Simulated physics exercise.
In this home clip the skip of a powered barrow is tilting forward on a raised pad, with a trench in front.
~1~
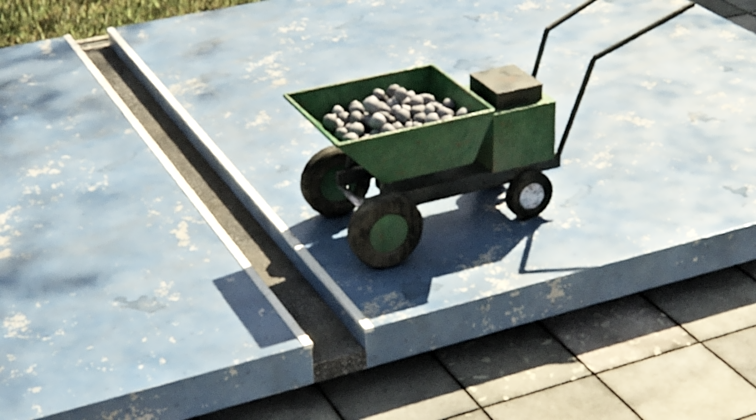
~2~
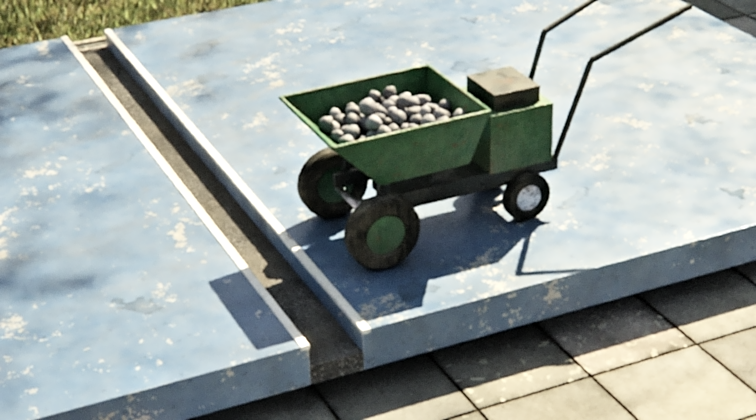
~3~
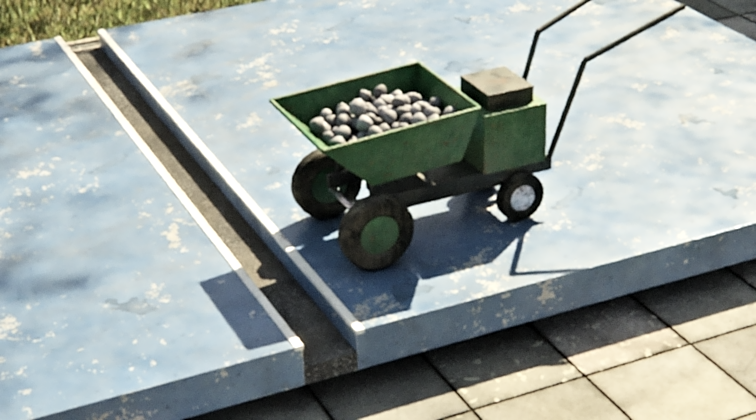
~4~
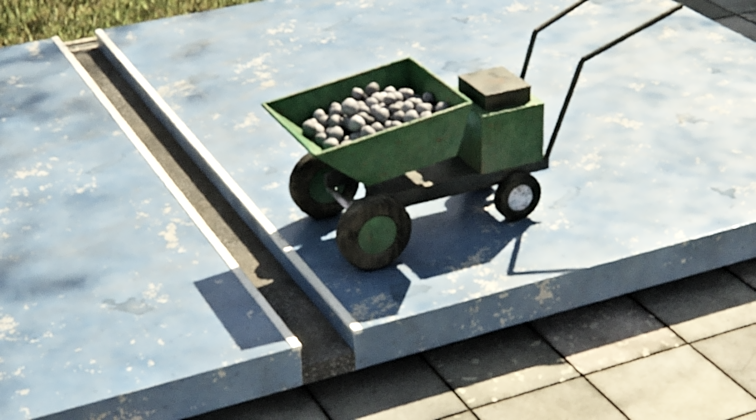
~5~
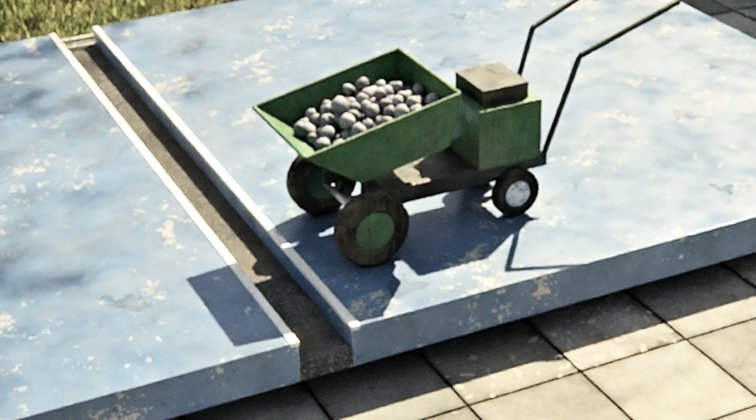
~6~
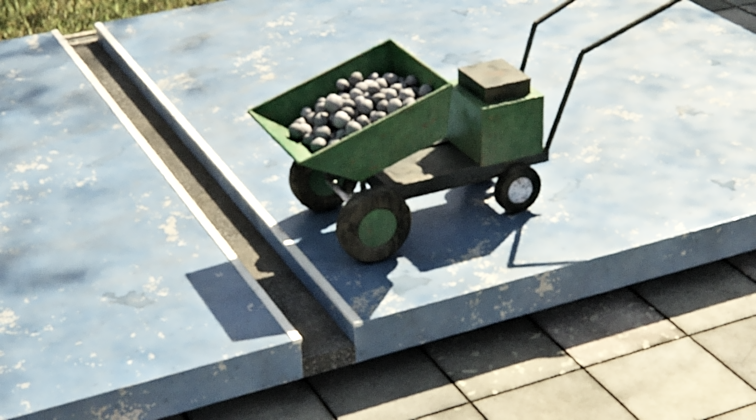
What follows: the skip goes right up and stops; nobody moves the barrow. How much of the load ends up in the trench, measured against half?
Below half.
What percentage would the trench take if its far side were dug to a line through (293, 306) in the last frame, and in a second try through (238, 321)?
The first gives 0 %, the second 60 %.
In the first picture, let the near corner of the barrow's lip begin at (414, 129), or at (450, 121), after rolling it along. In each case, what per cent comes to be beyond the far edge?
Result: Try 1 = 0 %, try 2 = 0 %.
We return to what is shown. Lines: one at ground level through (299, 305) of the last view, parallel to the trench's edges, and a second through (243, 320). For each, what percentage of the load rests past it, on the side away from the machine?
Close to 80 per cent, then close to 40 per cent.
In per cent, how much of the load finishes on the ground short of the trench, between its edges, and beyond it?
Roughly short 0 per cent, between 5 per cent, beyond 75 per cent.
Soon after the last picture, skip tipped steeply; all in the skip.
A little later, skip tipped steeply; most in the skip; a small part beyond it.
Later still, skip tipped right over; about a quarter in the skip; a stray few in or heaped over the trench; most beyond it.
At rest, skip tipped right over; about a quarter in the skip; a small part in or heaped over the trench; most beyond it.
